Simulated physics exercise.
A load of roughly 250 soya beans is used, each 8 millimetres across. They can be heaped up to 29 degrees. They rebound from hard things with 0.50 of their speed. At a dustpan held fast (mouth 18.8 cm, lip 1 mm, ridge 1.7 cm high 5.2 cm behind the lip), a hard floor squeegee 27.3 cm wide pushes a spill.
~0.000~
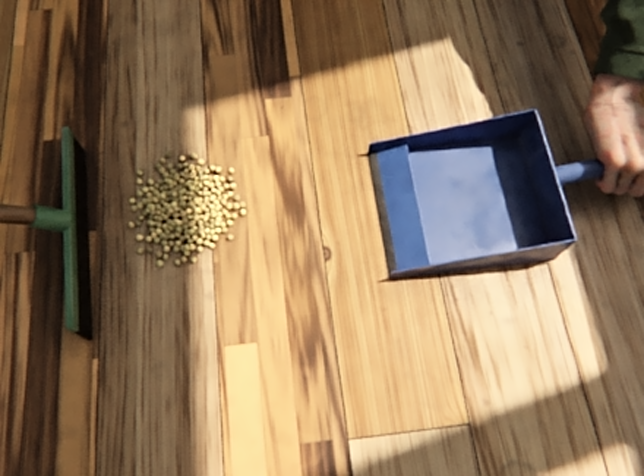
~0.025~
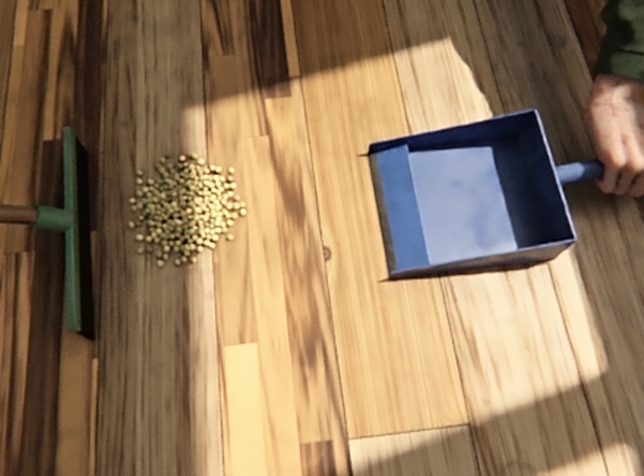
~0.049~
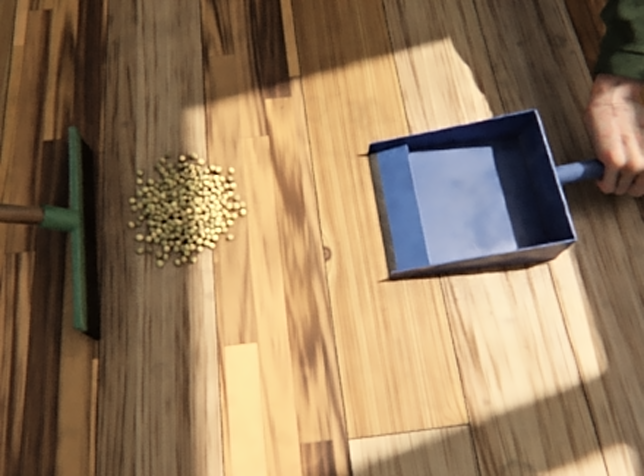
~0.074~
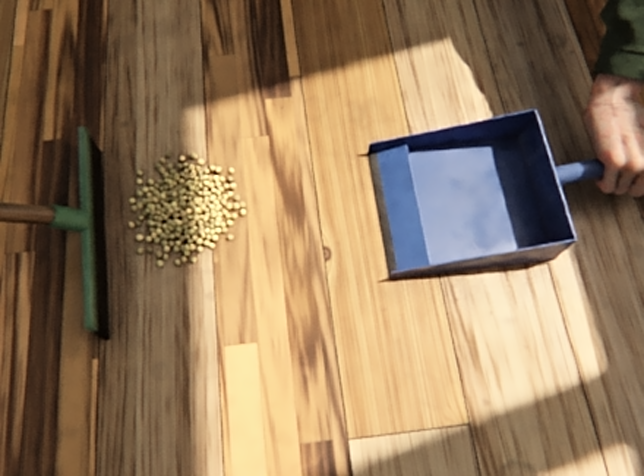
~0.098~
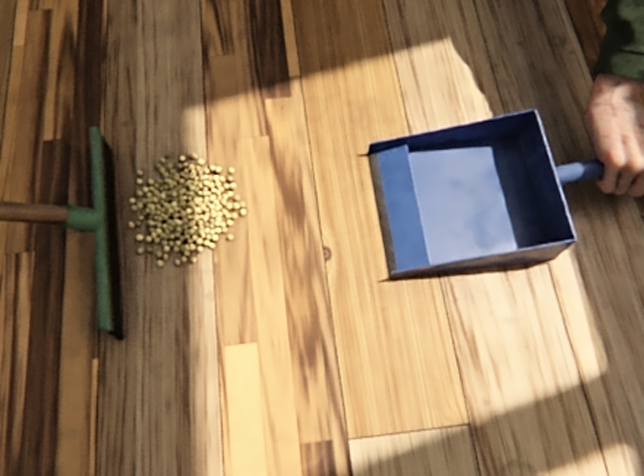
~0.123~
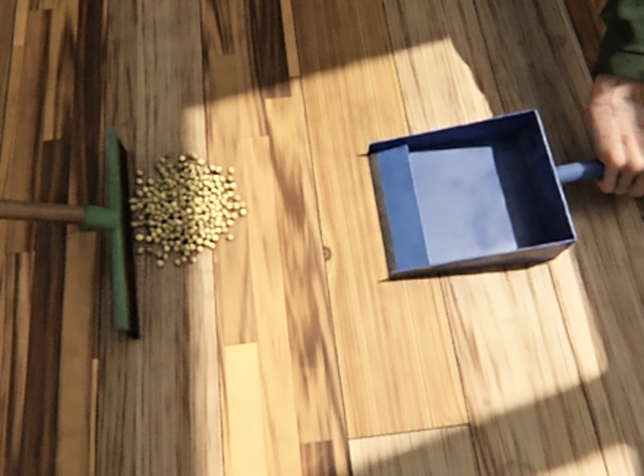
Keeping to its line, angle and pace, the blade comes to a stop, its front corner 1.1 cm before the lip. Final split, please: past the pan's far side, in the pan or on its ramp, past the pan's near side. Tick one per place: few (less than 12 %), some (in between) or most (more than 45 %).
Past the pan's far side - some; in the pan or on its ramp - some; past the pan's near side - few.
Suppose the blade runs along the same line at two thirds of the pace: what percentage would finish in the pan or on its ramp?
Roughly 35 in a hundred.
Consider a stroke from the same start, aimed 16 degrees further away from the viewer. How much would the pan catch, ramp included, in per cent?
35 %.
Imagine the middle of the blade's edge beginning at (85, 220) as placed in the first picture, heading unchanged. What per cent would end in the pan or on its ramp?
40 per cent, roughly.
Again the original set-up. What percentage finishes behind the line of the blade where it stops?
5 %.
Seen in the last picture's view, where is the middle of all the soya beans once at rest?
Resting centre estimate: Around (383, 190).
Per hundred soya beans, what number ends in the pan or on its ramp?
Some 40 per cent.
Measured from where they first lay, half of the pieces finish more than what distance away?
That distance is close to 28 cm.
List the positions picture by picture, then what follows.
In the first frame, blade from (73, 327) to (68, 134), moved 0.0 cm, 0 of the pieces shifted so far; middle of the pieces at (186, 207); pan at (472, 203).
In the second frame, blade from (75, 327) to (70, 134), moved 0.3 cm, 0 of the pieces shifted so far; middle of the pieces at (186, 207).
In the third frame, blade from (82, 327) to (76, 134), moved 1.0 cm, 0 of the pieces shifted so far; middle of the pieces at (186, 207).
In the fourth frame, blade from (92, 327) to (85, 134), moved 2.2 cm, 0 of the pieces shifted so far; middle of the pieces at (186, 207).
In the fifth frame, blade from (107, 327) to (97, 134), moved 3.8 cm, 0 of the pieces shifted so far; middle of the pieces at (186, 207).
In the sixth frame, blade from (124, 327) to (113, 134), moved 5.9 cm, 1 of the pieces shifted so far; middle of the pieces at (186, 207); pan at (472, 203). Its pace works out near 0.80 m/s, heading 6 degrees towards the viewer's side.
Then, at 0.32 s, middle of the blade 18 cm from the lip; 0 % over the lip, far side 20 %, near side 0 %.
After 0.45 s, middle of the blade 7 cm from the lip; 0 % over the lip, far side 25 %, near side 5 %.
Then, at 0.72 s, middle of the blade 2 cm from the lip; 40 % over the lip, far side 25 %, near side 5 %.
At rest (1.7 s), far side 25 %, pan 40 %, near side 5 %, in front of the lip or behind the blade 30 %.
